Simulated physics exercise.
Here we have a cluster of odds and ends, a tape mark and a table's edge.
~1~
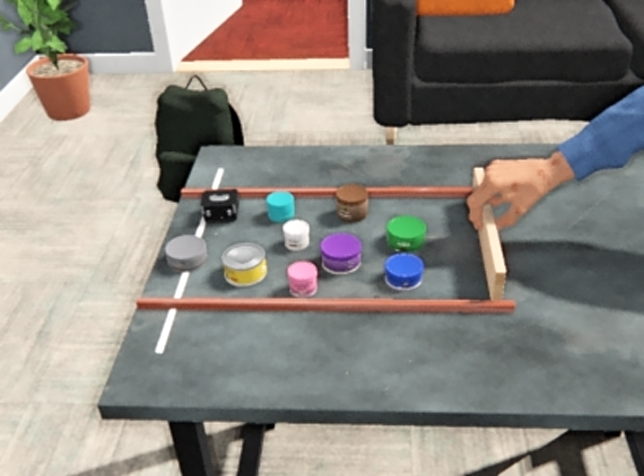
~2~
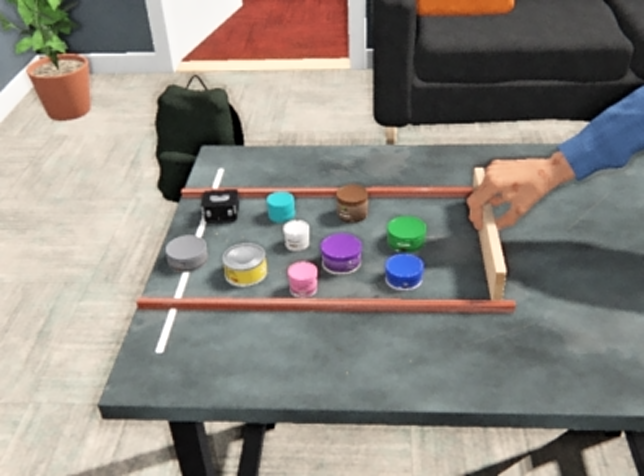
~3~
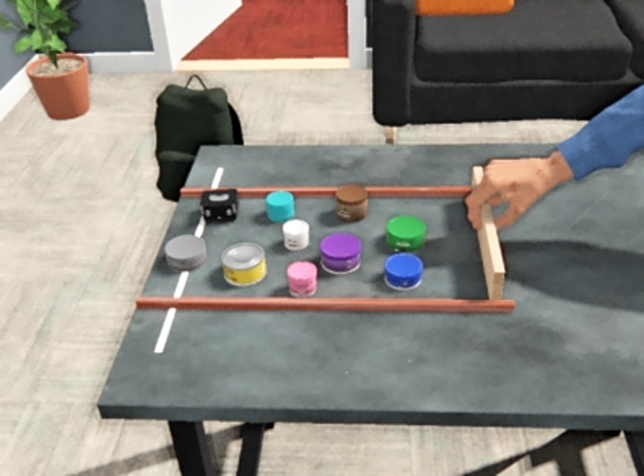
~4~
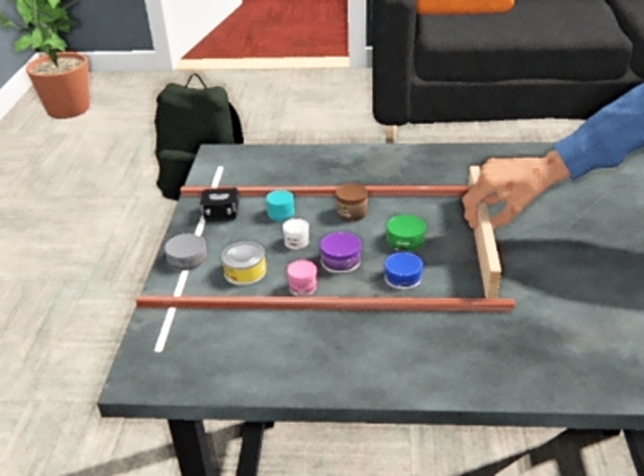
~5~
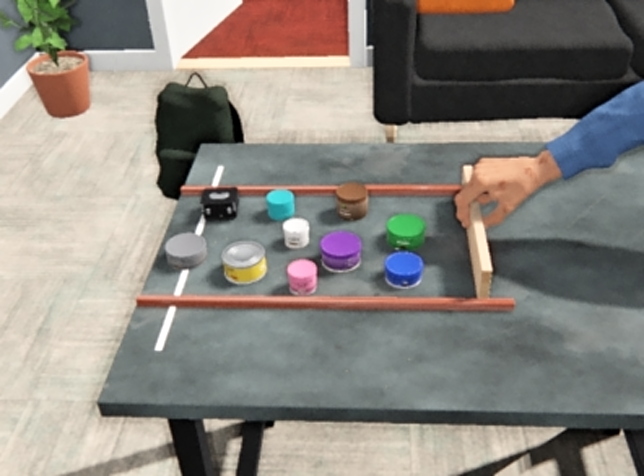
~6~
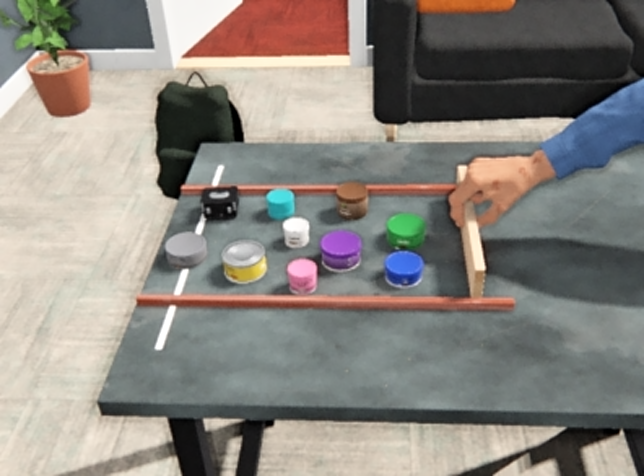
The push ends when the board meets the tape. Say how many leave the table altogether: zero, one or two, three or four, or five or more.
In the end the number that fall off is five or more.
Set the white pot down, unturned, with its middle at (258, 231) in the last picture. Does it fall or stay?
From there it comes down.
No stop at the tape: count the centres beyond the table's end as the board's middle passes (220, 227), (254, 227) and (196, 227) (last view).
Place by place, 2, 0 and 5.
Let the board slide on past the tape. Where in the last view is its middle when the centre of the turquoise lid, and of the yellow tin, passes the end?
About (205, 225), and (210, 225) for the other.
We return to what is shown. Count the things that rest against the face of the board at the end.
In contact: 5.
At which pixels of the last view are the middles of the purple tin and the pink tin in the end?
The purple tin at (173, 240), the pink tin at (163, 283).
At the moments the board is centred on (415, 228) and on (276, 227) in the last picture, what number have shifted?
By then 2, and 10.
Soon after, none off yet; grey tub at rest near (187, 251); black case at rest near (221, 204); yellow tin at rest near (245, 262).
Then, none off yet; grey tub moved about its own width near (152, 246); black case moved about its own width near (178, 205); yellow tin moved about its own width near (185, 254).
By the end, the number that fall off is five or more; fallen, white pot, turquoise lid, yellow tin, black case and grey tub.
